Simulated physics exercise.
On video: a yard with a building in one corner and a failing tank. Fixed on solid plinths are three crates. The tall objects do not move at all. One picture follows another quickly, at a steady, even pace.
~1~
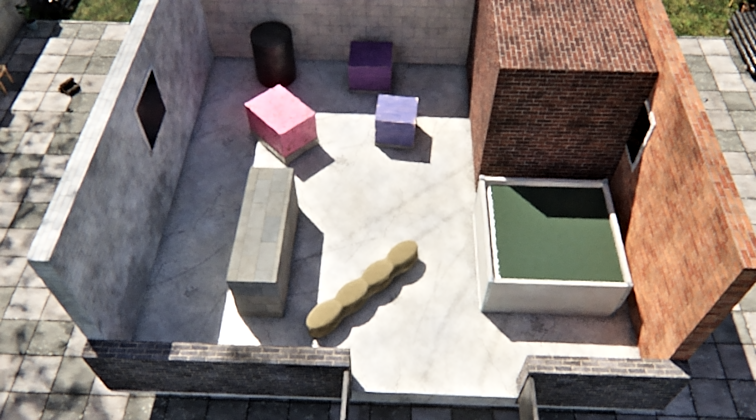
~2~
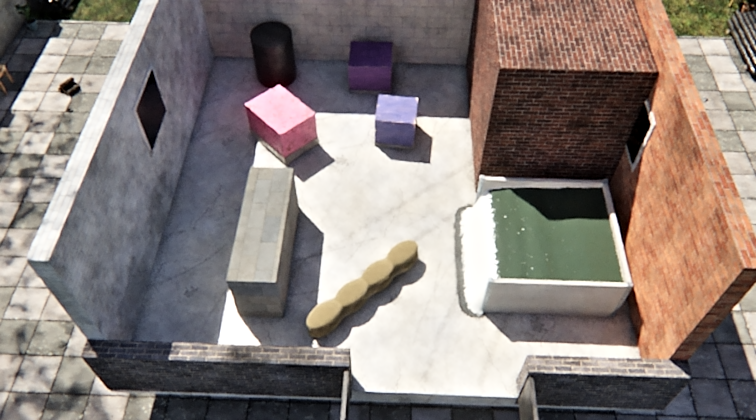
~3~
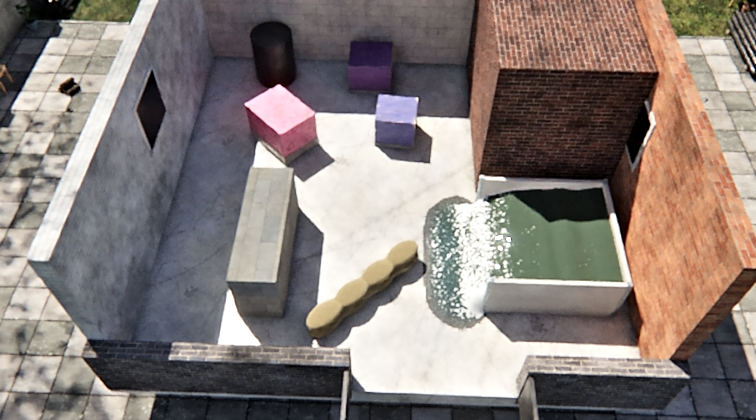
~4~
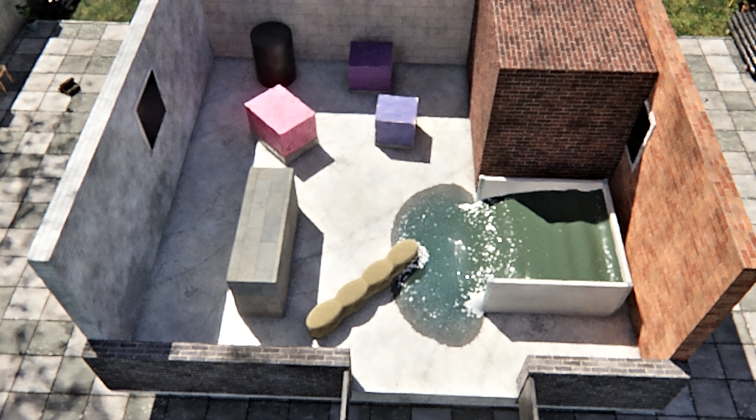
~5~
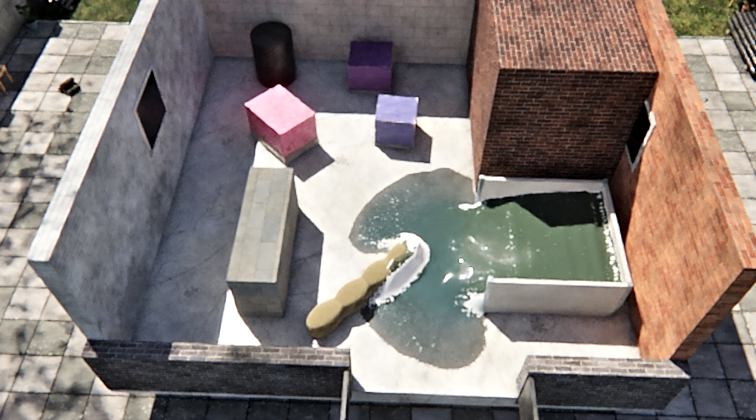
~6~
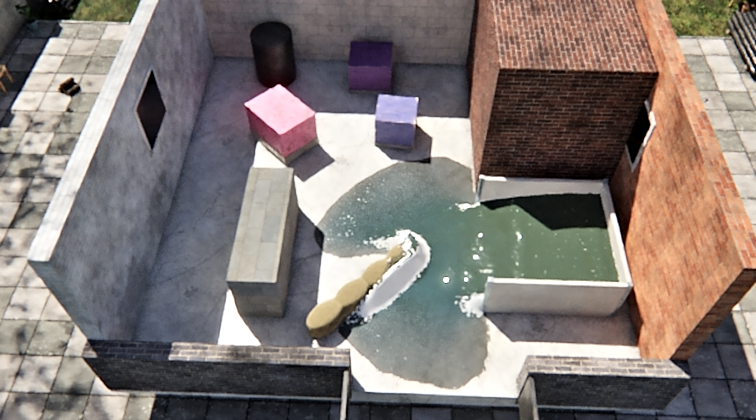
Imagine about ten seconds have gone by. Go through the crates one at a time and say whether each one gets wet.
Crate by crate: Blue crate - yes, wet; pink crate - yes, wet; purple crate - yes, wet.
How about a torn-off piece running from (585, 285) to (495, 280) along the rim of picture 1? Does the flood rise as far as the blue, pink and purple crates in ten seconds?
Going crate by crate, the blue one comes through dry, the pink one comes through dry and the purple one comes through dry.
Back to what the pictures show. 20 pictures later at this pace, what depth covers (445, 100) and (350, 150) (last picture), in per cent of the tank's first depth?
In order: About 0 and 14 percent.
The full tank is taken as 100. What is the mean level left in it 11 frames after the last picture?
Estimate: Close to 26 %.
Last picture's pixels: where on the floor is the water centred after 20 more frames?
Estimate: (352, 229).
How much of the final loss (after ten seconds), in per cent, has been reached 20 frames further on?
Something close to 55 percent by that point.
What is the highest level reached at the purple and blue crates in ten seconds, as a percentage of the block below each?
Roughly 140 and 270 per cent respectively.
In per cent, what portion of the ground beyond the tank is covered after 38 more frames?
Close to 85 %.
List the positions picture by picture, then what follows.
The water tank at (550, 232) is whole and still, in the first picture.
Water pours out at (483, 249) and has run to (480, 314), in the second picture.
The front is at (455, 321), out from the gap at (483, 251), in the third picture.
Water pours out at (482, 252) and has run to (417, 323), in the fourth picture.
The front is at (365, 214), out from the gap at (482, 252), in the fifth picture.
The front is at (322, 227), out from the gap at (482, 252), in the sixth picture.
A moment on, water covers 35 % of the floor; the blue crate water round its plinth, the pink crate water round its plinth, the purple crate not reached.
Next, water covers 50 % of the floor; the blue crate water round its plinth, the pink crate water round its plinth, the purple crate not reached.
Then, water covers 70 % of the floor; the blue crate water round its plinth, the pink crate water round its plinth, the purple crate water round its plinth.
Later, water covers 85 % of the floor; the blue crate water round its plinth, the pink crate water round its plinth, the purple crate water round its plinth.
In the end, water covers 85 % of the floor; the blue crate was topped, the pink crate was topped, the purple crate was topped.
